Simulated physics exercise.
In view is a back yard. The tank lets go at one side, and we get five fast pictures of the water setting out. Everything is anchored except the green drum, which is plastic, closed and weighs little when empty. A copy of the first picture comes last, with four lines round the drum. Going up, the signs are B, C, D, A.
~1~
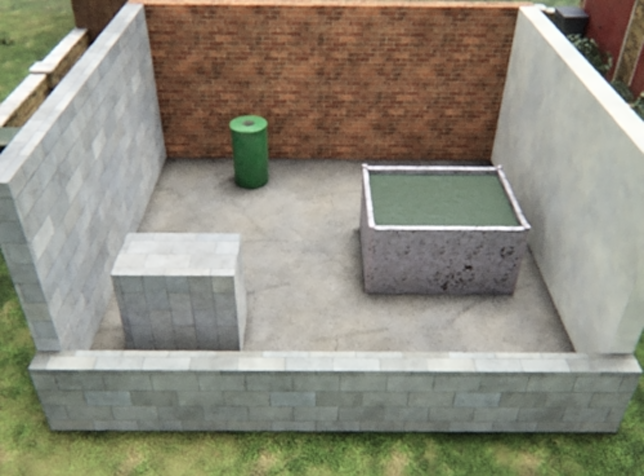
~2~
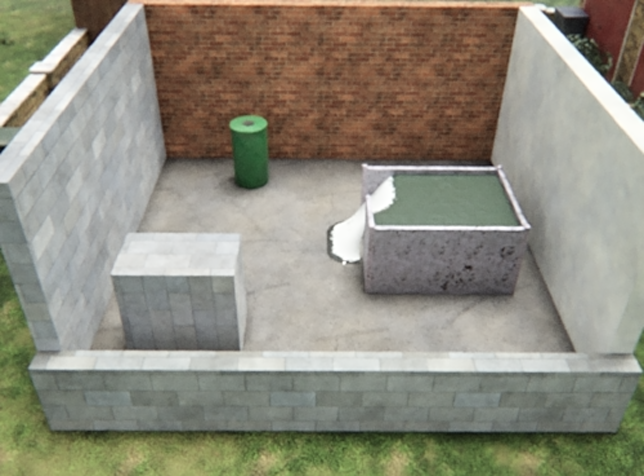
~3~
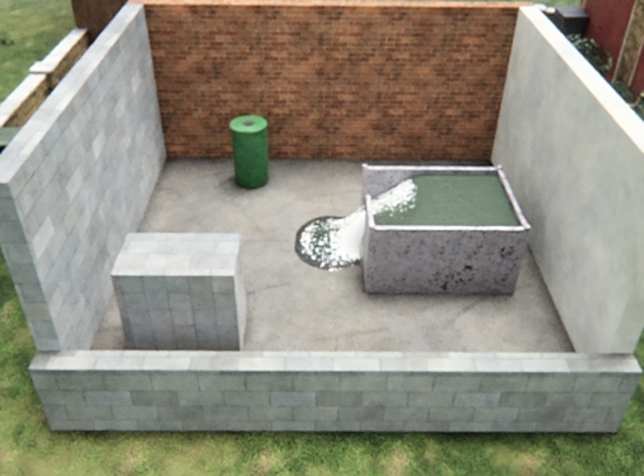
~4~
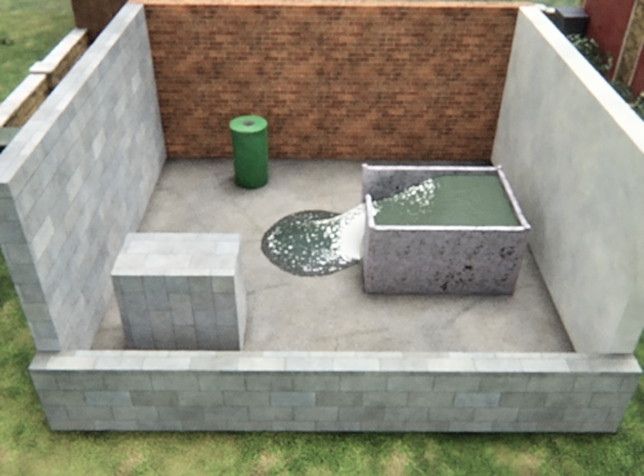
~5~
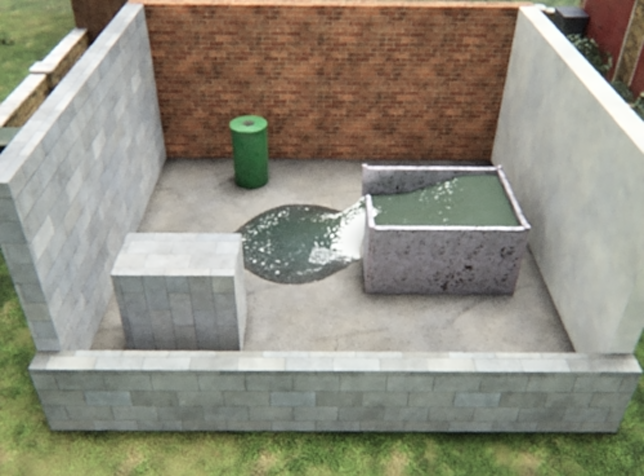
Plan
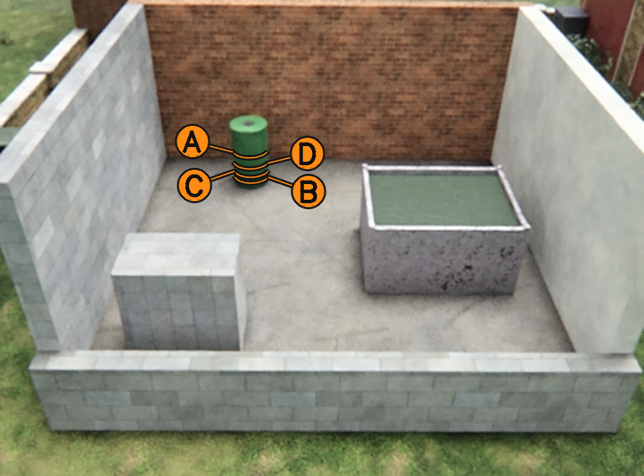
Water pours from the left side of a stone tank and spreads leftward across the ground.
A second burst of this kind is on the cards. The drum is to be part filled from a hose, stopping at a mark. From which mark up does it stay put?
Choose C.
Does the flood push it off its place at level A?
No.
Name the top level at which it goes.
It is B.
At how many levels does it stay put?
Three of them.
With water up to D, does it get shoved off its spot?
No, that is safe.
On the marked copy, A at (248, 157); B at (250, 183); C at (250, 177); D at (249, 169); from the bottom up B, C, D, A.
Choosing A, it does not move.
Choosing B, it is pushed about 3 times its own width away.
Choosing C, it shifts by a finger or two and stays.
Choosing D, it does not move.
